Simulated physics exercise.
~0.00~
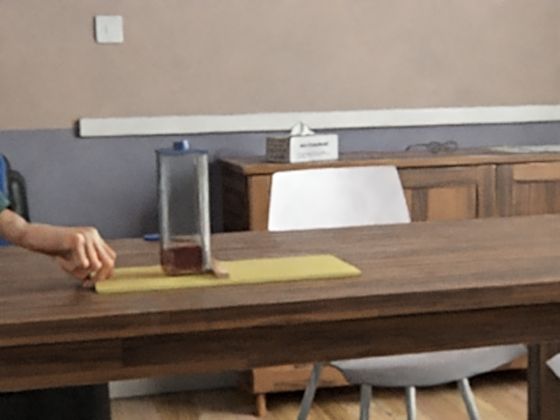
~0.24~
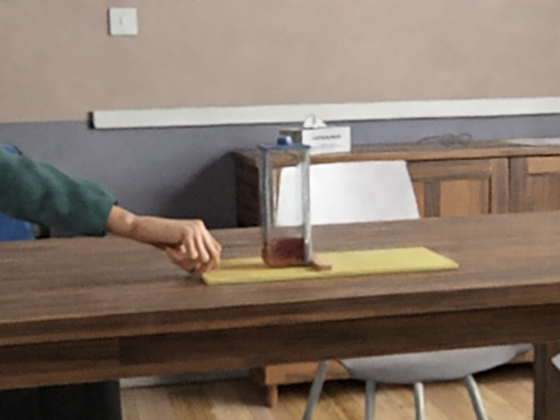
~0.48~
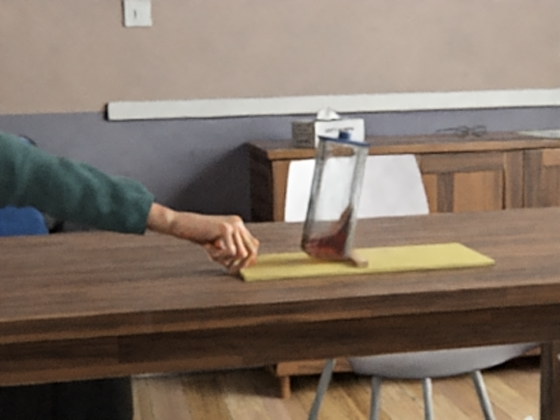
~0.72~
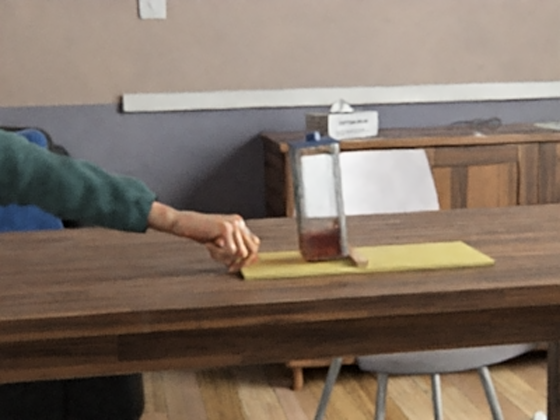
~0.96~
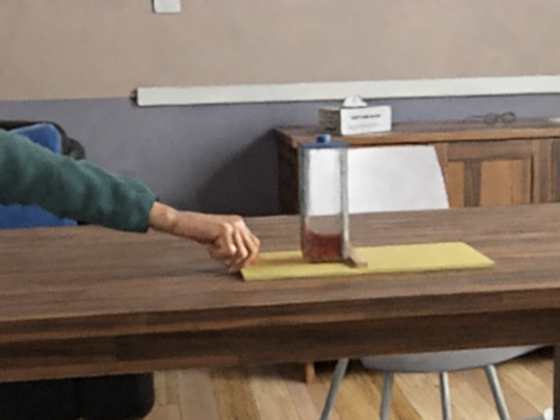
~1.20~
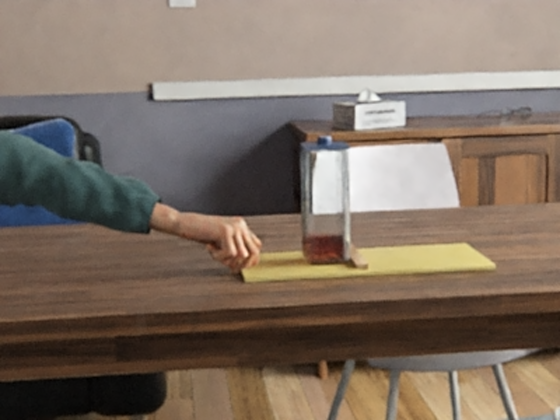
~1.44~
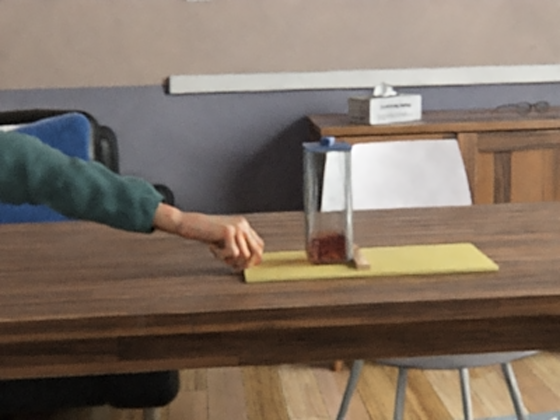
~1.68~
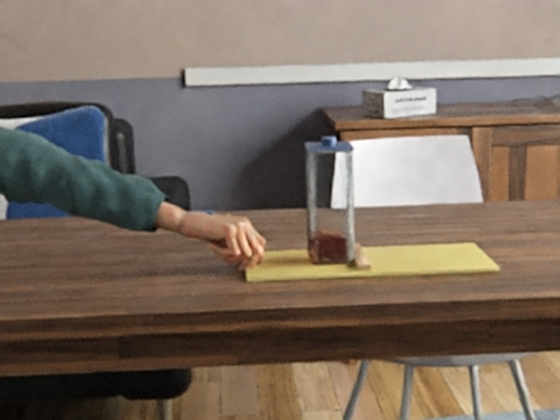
The footage shows a hand sliding a yellow board to the right along a wooden table, carrying a square, blue-capped bottle of reddish-brown liquid. As the board stops, the bottle tips to the right, rocks back and settles upright beside a small batten.
